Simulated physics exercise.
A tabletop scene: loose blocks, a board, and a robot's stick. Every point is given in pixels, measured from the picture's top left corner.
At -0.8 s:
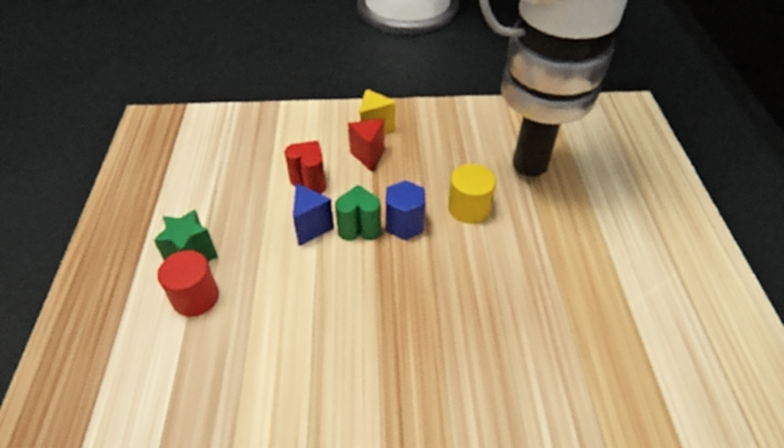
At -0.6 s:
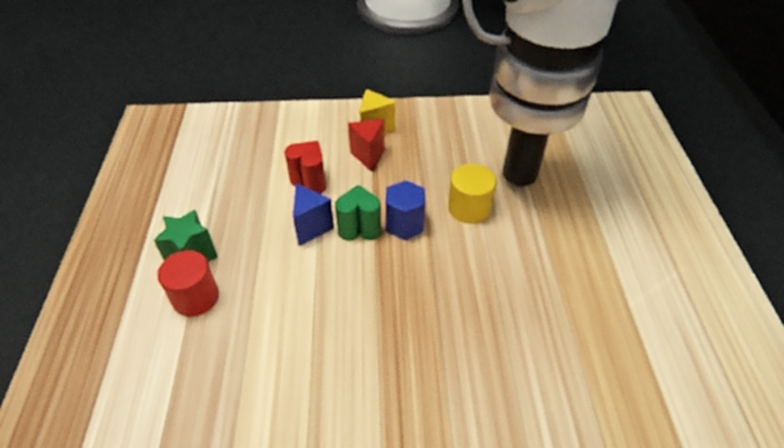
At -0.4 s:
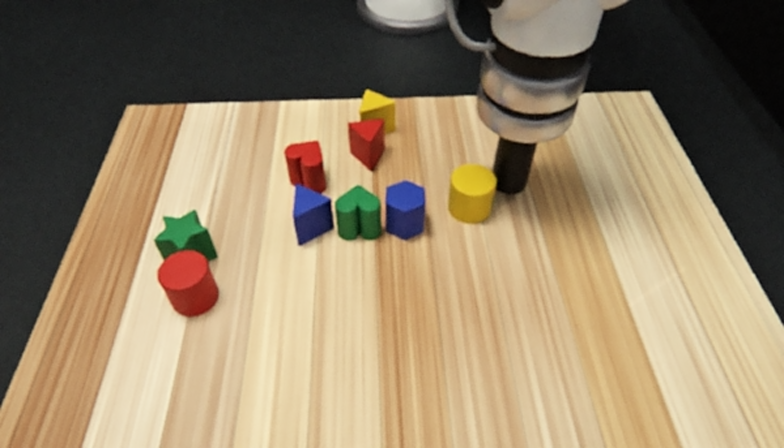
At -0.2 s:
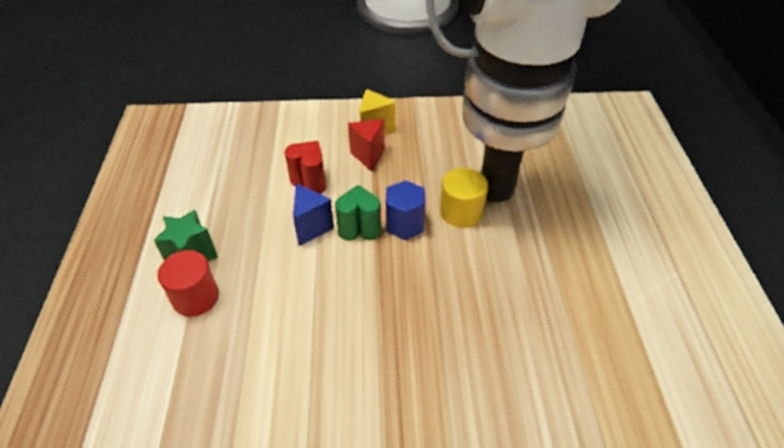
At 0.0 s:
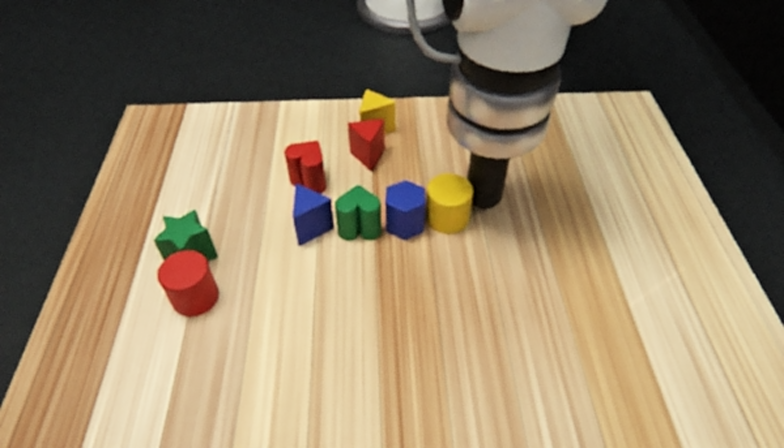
On a wooden tabletop, a robot's black stick moves left to the yellow cylinder and nudges it toward the blue six-sided block.
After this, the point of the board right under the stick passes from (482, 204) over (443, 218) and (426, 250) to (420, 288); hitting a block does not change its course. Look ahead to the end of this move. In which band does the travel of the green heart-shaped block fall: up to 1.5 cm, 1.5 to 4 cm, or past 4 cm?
Above 4 cm.
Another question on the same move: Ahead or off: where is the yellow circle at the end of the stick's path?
Prediction: Slipped aside.
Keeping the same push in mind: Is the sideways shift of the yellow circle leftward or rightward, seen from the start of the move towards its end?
Moves right.
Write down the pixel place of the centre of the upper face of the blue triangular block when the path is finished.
In the picture, that point is around (286, 192).
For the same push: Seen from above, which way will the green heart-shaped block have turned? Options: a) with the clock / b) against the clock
Choice a: With the clock.
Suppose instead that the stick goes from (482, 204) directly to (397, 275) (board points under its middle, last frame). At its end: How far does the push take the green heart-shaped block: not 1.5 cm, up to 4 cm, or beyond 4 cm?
It falls in the over 4 cm band.
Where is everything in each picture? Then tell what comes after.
In the first frame, tip of the stick at (530, 165), middles of tops, blue triangular block at (307, 199), green heart-shaped block at (358, 199), blue six-sided block at (406, 195), yellow circle at (474, 178).
In the second frame, stick at (520, 174), nothing pushed.
In the third frame, stick at (509, 182), nothing pushed.
In the fourth frame, stick at (496, 189), yellow circle at (465, 182).
In the fifth frame, stick at (483, 195), blue triangular block at (307, 199), green heart-shaped block at (358, 199), blue six-sided block at (406, 195), yellow circle at (450, 188).
On the path given first. One third of the way, stick at (444, 210); blue triangular block at (296, 196), turned 15° anticlockwise; green heart-shaped block at (326, 210), turned 35° clockwise; blue six-sided block at (366, 213), turned 10° anticlockwise; yellow circle at (409, 204).
Two thirds of the way, stick at (426, 242); blue triangular block at (286, 192); green heart-shaped block at (302, 215), turned 55° clockwise; blue six-sided block at (338, 227); yellow circle at (384, 230).
At the end, stick at (420, 280); blue triangular block at (286, 192); green heart-shaped block at (300, 216), turned 55° clockwise; blue six-sided block at (335, 228); yellow circle at (377, 245).
